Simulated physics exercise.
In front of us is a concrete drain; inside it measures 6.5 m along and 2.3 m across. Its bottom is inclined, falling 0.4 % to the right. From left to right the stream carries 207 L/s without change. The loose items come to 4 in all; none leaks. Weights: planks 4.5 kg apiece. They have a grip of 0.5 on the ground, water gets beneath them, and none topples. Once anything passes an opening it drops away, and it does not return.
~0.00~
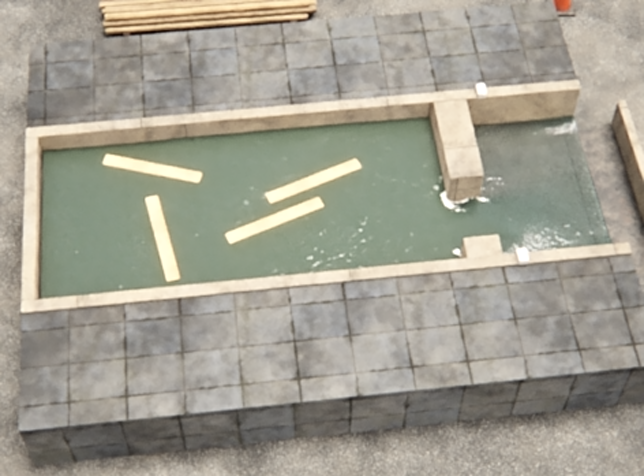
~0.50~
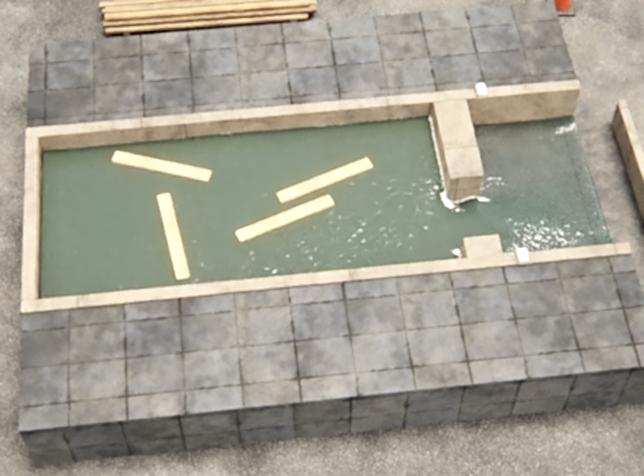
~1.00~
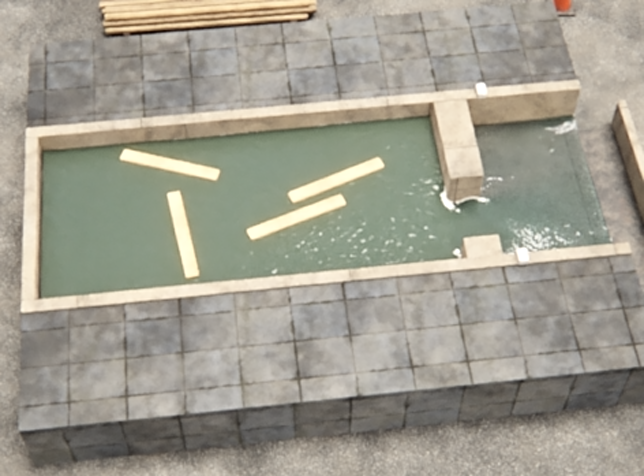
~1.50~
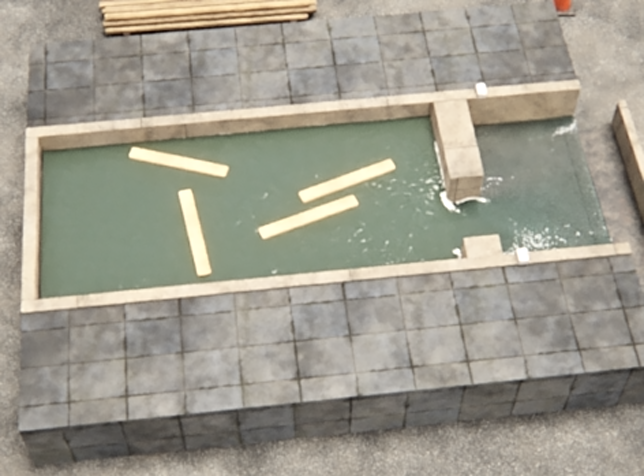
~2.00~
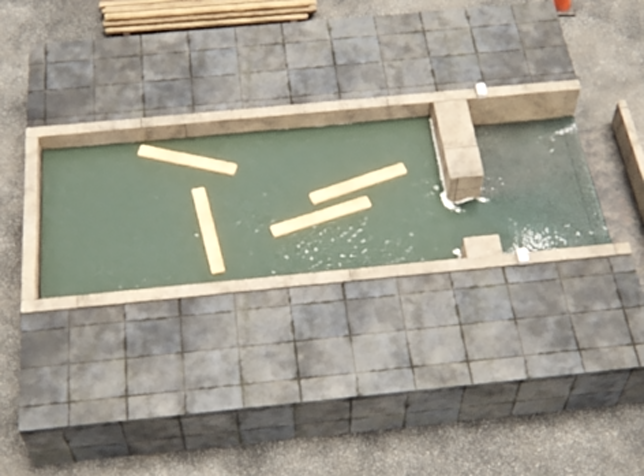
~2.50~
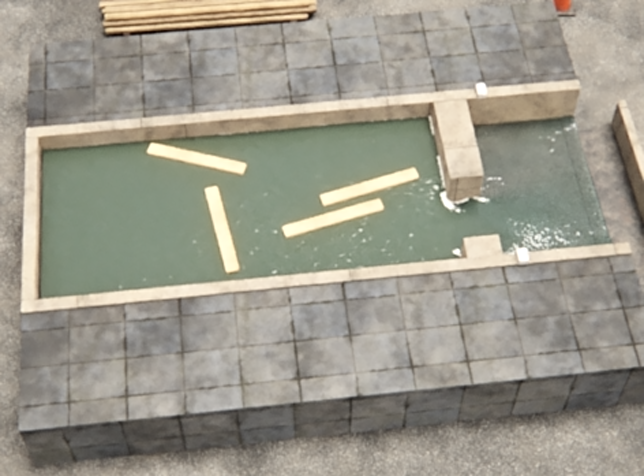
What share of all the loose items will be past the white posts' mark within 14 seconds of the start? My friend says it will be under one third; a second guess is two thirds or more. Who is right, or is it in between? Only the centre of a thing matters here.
Neither, it is in between.
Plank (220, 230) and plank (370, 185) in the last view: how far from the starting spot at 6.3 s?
Respectively, 200 cm and washed out.
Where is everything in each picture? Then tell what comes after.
In the first picture, a plank at (162, 237), afloat; a plank at (275, 220) floats; about 3280 L in view; 0 of 4 have shifted.
In the second picture, a plank at (173, 235), afloat, 13 cm from its start; a plank at (285, 218) floats, 12 cm from its start; about 3290 L in view; 4 of 4 have shifted.
In the third picture, a plank at (183, 233), afloat, 24 cm from its start; a plank at (297, 216), afloat, 26 cm from its start; 28 cm deep round most things; 4 of 4 have shifted.
In the fourth picture, a plank at (194, 231) floats, 38 cm from its start; a plank at (309, 216), afloat, 40 cm from its start; about 3310 L in view; 4 of 4 have shifted.
In the fifth picture, a plank at (208, 229) floats, 54 cm from its start; a plank at (321, 216), afloat, 54 cm from its start; about 3320 L in view; 4 of 4 have shifted.
In the sixth picture, a plank at (222, 228), afloat, 69 cm from its start; a plank at (333, 217) floats, 68 cm from its start; about 3330 L in view; 4 of 4 have shifted.
After 3.5 s 0 of 4 are over the mark; 4 afloat.
After 6.3 s 2 of 4 are over the mark; 3 afloat.
After 10.0 s 2 of 4 are over the mark; 2 afloat.
After 14.0 s 2 of 4 are over the mark; 2 afloat.
